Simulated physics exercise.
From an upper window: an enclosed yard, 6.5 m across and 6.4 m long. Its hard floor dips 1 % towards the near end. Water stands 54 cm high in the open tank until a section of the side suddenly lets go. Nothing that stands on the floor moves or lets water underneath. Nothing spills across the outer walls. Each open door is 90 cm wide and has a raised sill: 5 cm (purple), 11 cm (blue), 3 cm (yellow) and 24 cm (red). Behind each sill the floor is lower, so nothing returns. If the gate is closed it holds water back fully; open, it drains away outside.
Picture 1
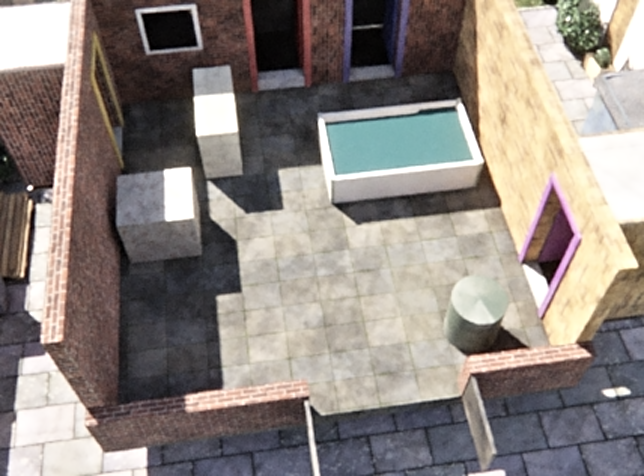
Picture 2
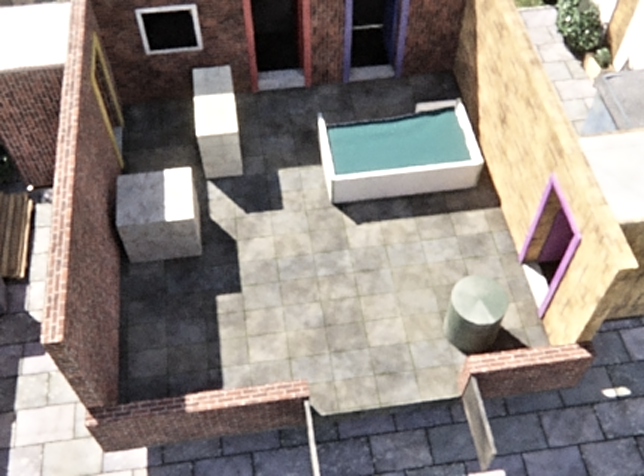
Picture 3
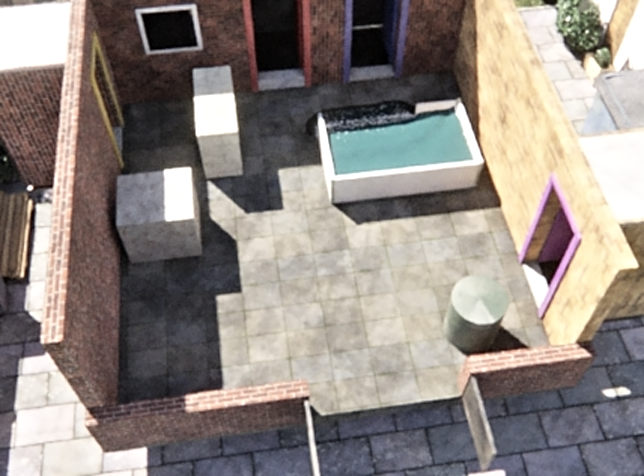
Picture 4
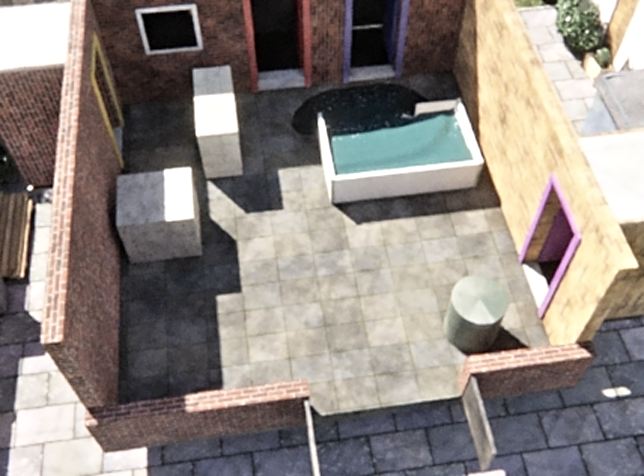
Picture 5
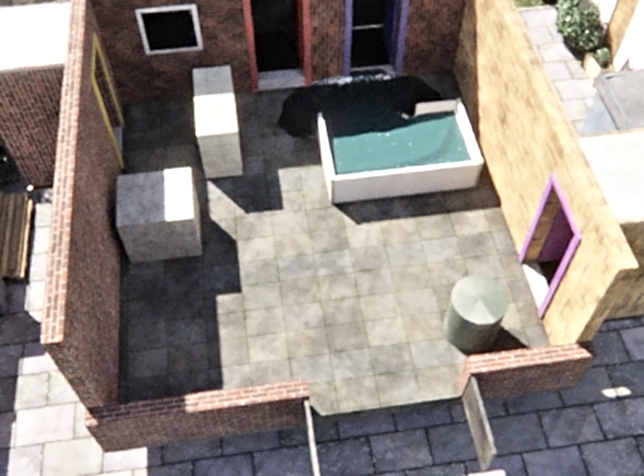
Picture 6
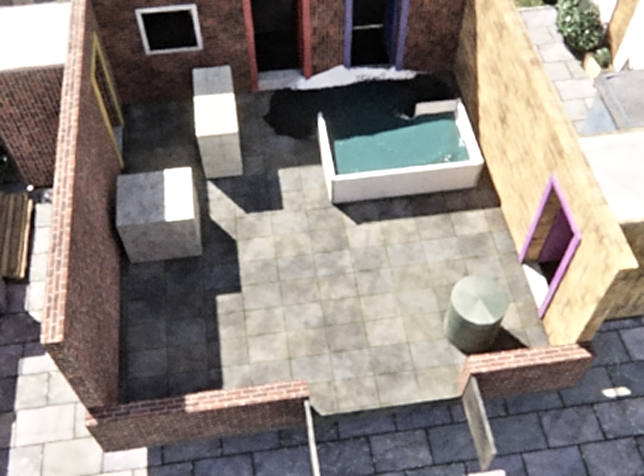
In a brick-walled yard, water pours over the far side of an open tank and spreads across the paving to the back wall.
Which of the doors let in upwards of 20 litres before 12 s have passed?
Door by door: At the purple door it stays under the limit; at the blue door it exceeds the limit; at the yellow door it goes over the limit; at the red door it keeps below the limit.
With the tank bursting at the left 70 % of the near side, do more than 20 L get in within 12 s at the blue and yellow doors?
Against that limit: Blue not over, yellow not over.
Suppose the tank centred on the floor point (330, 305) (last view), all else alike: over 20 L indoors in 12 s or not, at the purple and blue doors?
Then: Purple not over, blue under.
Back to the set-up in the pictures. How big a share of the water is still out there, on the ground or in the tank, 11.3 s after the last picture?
About 70 per cent.
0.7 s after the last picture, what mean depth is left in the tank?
About 30 cm.
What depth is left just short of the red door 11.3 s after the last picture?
Some 4.0 cm.
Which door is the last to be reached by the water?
The purple one.
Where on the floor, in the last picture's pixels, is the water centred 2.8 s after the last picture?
Near (340, 133).
Then, 0.7 s after the last picture water covers 15 % of the floor and is deepest (38 cm) near (339, 86); purple door not reached, blue door 34 cm at the sill, 99 L in, yellow door not reached, red door 21 cm at the sill, 0 L in.
Then, 1.5 s after the last picture water covers 20 % of the floor and is deepest (28 cm) near (339, 86); purple door not reached, blue door 26 cm at the sill, 201 L in, yellow door not reached, red door 20 cm at the sill, 1 L in.
Then, 2.8 s after the last picture water covers 35 % of the floor and is deepest (22 cm) near (123, 108); purple door not reached, blue door 17 cm at the sill, 257 L in, yellow door 9 cm at the sill, 21 L in, red door 12 cm at the sill, 1 L in.
Then, 6.3 s after the last picture water covers 70 % of the floor and is deepest (10 cm) near (436, 124); purple door 2 cm at the sill, 0 L in, blue door 7 cm at the sill, 274 L in, yellow door 6 cm at the sill, 69 L in, red door 7 cm at the sill, 1 L in.
Then, 11.3 s after the last picture water covers 85 % of the floor and is deepest (6 cm) near (527, 370); purple door 4 cm at the sill, 0 L in, blue door 4 cm at the sill, 274 L in, yellow door 4 cm at the sill, 81 L in, red door 4 cm at the sill, 1 L in.
